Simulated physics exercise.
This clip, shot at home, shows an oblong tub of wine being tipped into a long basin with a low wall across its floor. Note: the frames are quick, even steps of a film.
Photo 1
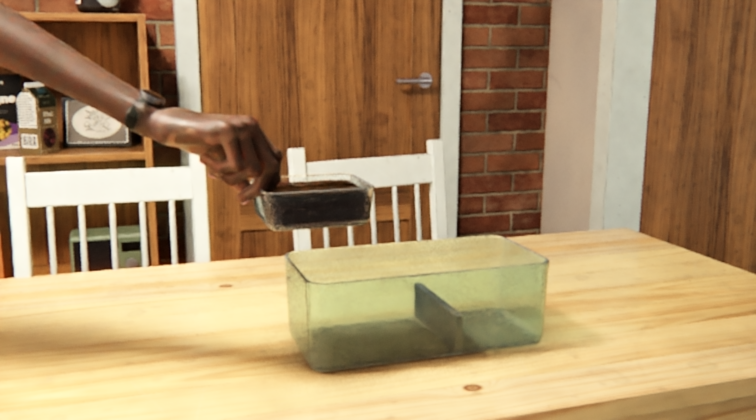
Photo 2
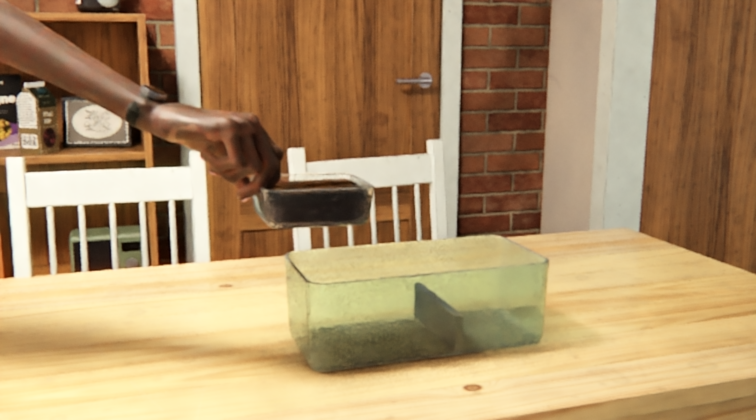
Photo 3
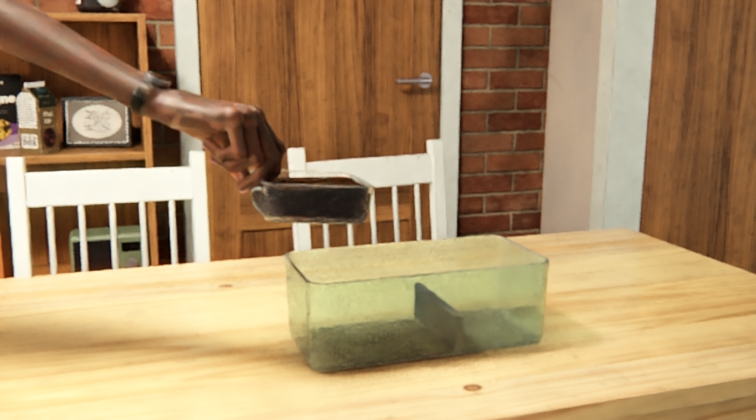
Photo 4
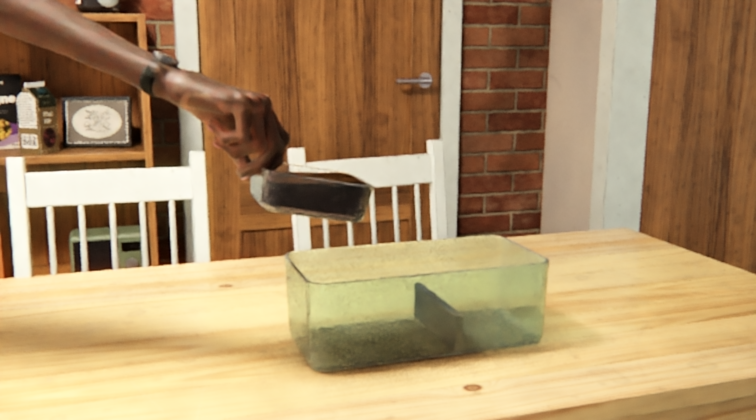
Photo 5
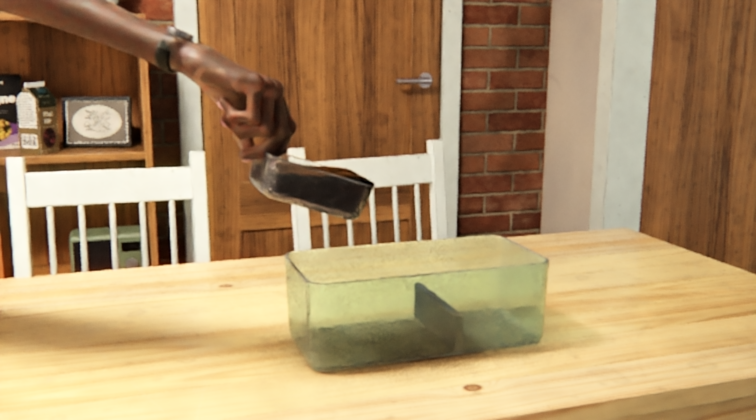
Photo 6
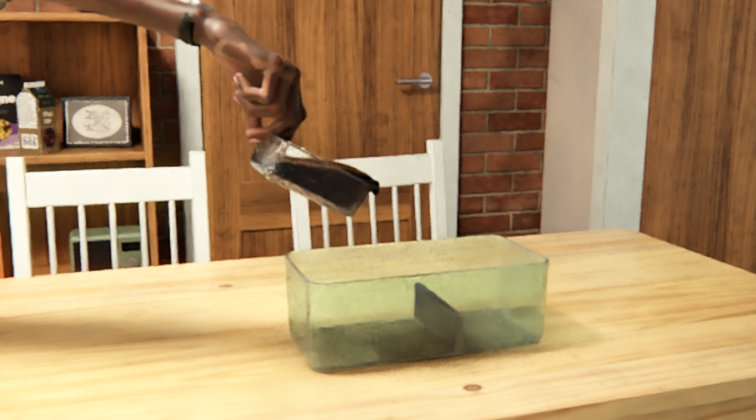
A dark-skinned hand with a dark wristband, reaching in from the left, holds a small clear tub of dark liquid level, then tilts it gradually rightward, its left end rising. Below sits a long, greenish see-through basin with a low dark wall across its floor, on a pale wooden table. The still camera looks slightly down across a room with white chairs, shelves, brick and wooden doors.
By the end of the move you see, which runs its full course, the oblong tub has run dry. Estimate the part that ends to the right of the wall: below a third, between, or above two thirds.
The share right of the wall is the middle band, one third to two thirds.
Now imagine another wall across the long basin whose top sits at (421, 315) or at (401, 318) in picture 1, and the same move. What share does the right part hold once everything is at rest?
About 70 per cent on the first try, and 80 per cent on the second.
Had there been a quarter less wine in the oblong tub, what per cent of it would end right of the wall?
Some 35 parts in a hundred, give or take.
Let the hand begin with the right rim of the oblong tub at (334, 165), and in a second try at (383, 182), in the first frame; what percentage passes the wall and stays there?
Close to 5 in a hundred, then close to 80 in a hundred.
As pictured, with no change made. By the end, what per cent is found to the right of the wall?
I'd say near 55 in a hundred.
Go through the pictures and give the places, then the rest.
In the first picture, it leans 0°; its right rim is at (363, 182); the wine meets the walls at (259, 191) and (360, 186); the long basin's rim runs from (296, 269) to (525, 249); the wall's top is at (437, 299).
In the second picture, it leans 1°; its right rim is at (363, 182); the wine meets the walls at (258, 190) and (360, 185).
In the third picture, it leans 5°; its right rim is at (363, 182); the wine meets the walls at (259, 186) and (360, 182).
In the fourth picture, it leans 11°; its right rim is at (363, 182); the wine meets the walls at (258, 179) and (360, 179).
In the fifth picture, it leans 19°; its right rim is at (362, 182); the wine meets the walls at (258, 169) and (358, 177); 4 per cent is over the edge.
In the sixth picture, it leans 29°; its right rim is at (362, 182); the wine meets the walls at (258, 158) and (347, 170); 9 per cent is over the edge.
A moment on, the oblong tub is tipped on its side and 13 per cent is still to pour, 27 is left of the wall and 2 right of it.
Next, the oblong tub is tipped on its side and 1 per cent is still to pour, 34 is left of the wall and 60 right of it.
Then the oblong tub is tipped on its side and 0 per cent is still to pour, 41 is left of the wall and 55 right of it.
Later the oblong tub is tipped on its side and 0 per cent is still to pour, 42 is left of the wall and 55 right of it.
Finally, 42 per cent lies left of the wall, 55 right of it and 3 outside.
